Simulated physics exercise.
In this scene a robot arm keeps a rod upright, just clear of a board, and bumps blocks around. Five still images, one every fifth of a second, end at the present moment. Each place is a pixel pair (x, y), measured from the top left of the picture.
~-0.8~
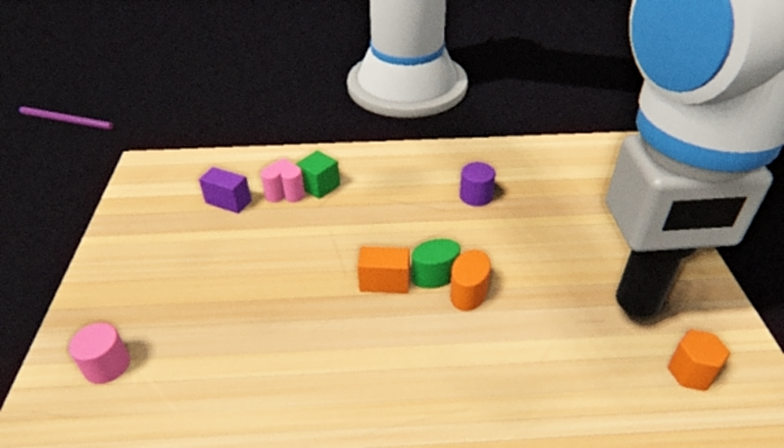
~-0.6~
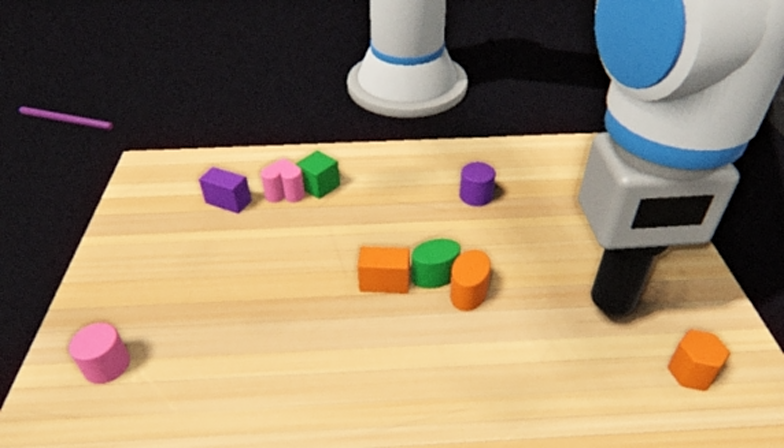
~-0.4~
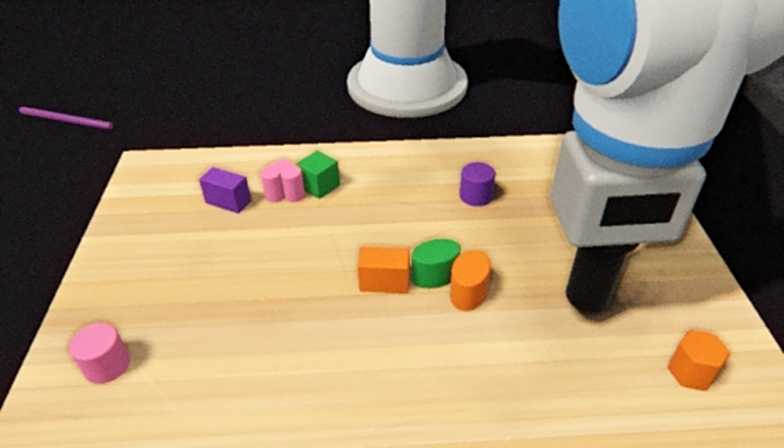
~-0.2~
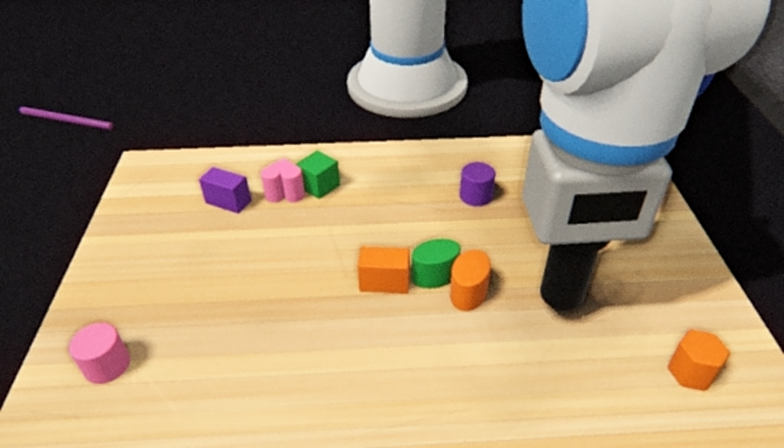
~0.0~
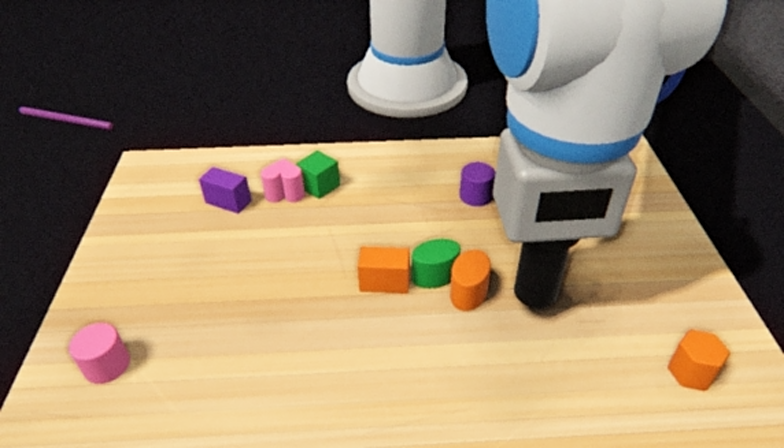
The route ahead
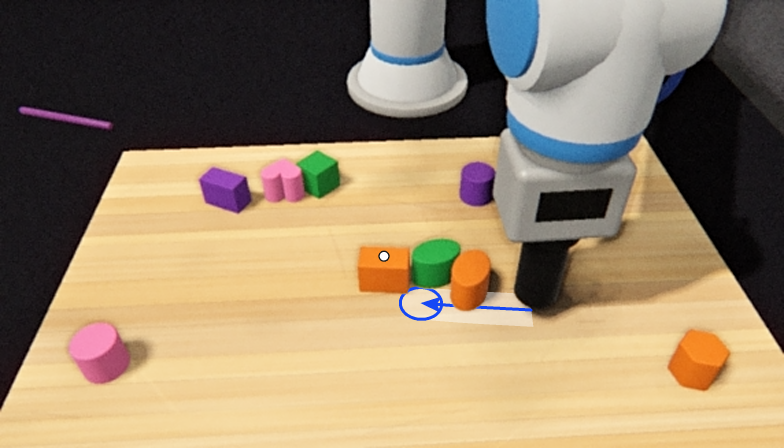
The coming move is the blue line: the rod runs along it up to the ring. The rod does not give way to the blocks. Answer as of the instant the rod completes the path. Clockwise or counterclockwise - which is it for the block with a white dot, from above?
From above, counter-clockwise.
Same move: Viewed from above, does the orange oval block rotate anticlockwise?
No - that is not the case.
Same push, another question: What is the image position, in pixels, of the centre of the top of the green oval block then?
Put as a pixel place, it's (416, 225).
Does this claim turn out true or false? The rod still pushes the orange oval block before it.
The statement is incorrect.
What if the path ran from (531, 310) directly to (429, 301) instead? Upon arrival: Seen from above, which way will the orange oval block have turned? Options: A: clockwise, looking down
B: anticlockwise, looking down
Letter A.
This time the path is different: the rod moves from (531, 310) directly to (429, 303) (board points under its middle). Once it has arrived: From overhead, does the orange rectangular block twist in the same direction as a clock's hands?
No, that is not what happens.
The line goes straight from (531, 310) to (421, 303); the dot is on the orange rectangular block.
The first path, step by step. Halfway along, rod at (477, 291); orange rectangular block at (381, 254); green oval block at (427, 239), turned 20° anticlockwise; orange oval block at (453, 257), turned 45° clockwise.
At the end, rod at (422, 287); orange rectangular block at (379, 253), turned 25° anticlockwise; green oval block at (416, 225); orange oval block at (429, 249), turned 80° clockwise.
